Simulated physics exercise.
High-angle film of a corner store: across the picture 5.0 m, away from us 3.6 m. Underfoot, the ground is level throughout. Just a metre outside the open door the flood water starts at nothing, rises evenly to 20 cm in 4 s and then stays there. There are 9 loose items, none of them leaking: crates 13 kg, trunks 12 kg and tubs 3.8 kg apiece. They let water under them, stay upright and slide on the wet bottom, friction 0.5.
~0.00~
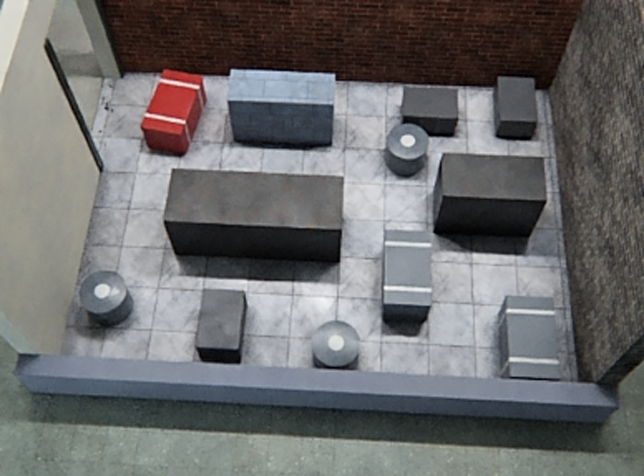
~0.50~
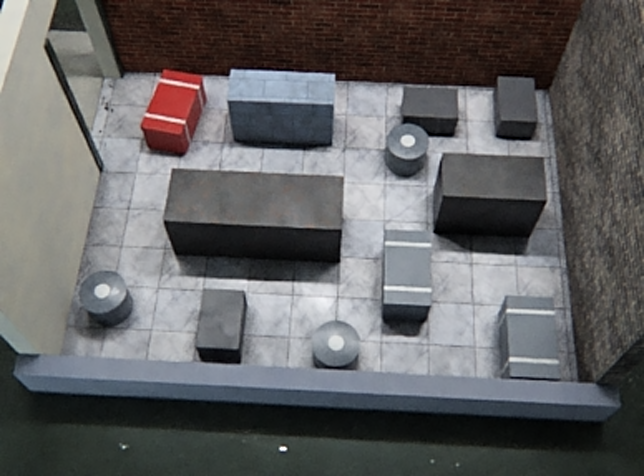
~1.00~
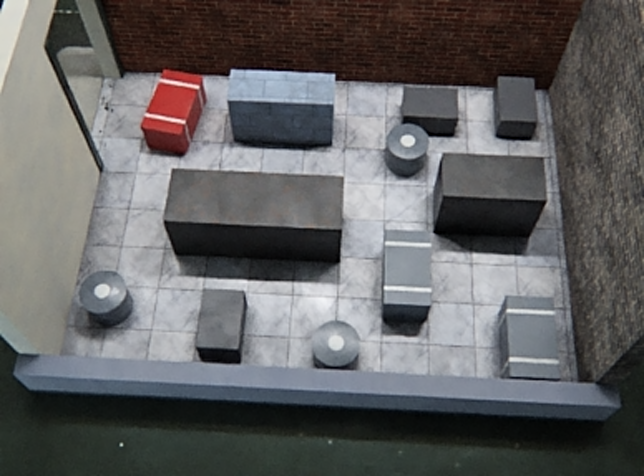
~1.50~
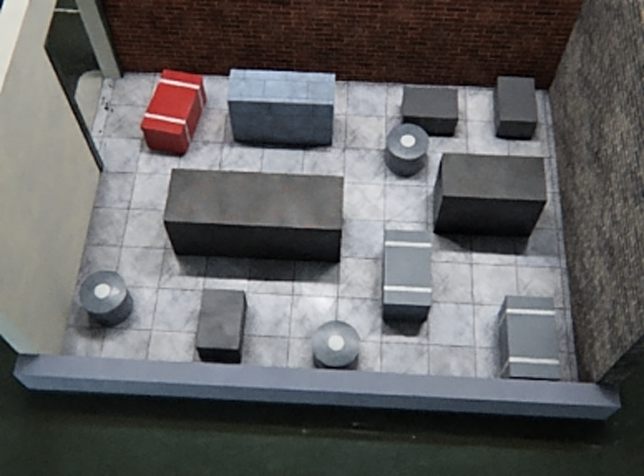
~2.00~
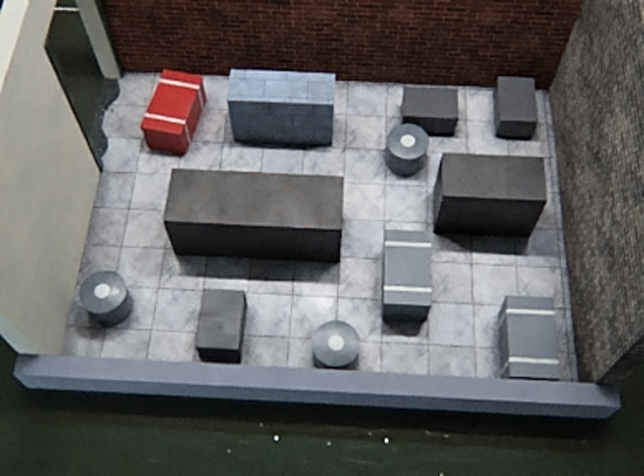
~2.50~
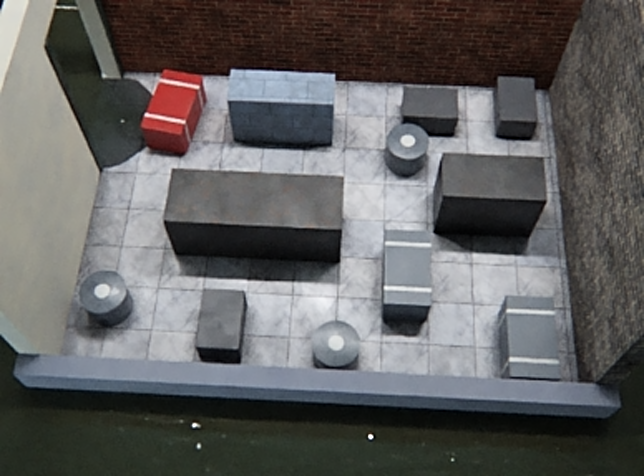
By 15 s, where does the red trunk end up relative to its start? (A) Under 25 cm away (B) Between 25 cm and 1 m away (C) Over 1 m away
Over 1 m away.
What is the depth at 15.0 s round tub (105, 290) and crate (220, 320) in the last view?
Depths: Near 11 cm, then near 10 cm.
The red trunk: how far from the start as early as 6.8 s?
Close to 140 cm.
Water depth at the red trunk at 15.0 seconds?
15 cm, roughly.
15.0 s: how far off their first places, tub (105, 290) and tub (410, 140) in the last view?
First 50 cm, then 140 cm.
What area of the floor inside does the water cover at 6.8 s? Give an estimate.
10.0 m2.
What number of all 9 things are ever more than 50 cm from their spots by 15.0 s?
8 in all.
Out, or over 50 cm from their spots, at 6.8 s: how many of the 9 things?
Tally at that time: 2.
After 3.5 s the red trunk is near (202, 104), 0.3 m from its start, aground; 0 afloat.
After 6.8 s the red trunk is near (282, 151), 1.4 m from its start, afloat; 2 afloat.
After 11.0 s the red trunk is near (469, 140), 3.2 m from its start, afloat; 8 afloat.
After 15.0 s the red trunk is near (439, 145), 2.9 m from its start, afloat; 9 afloat.
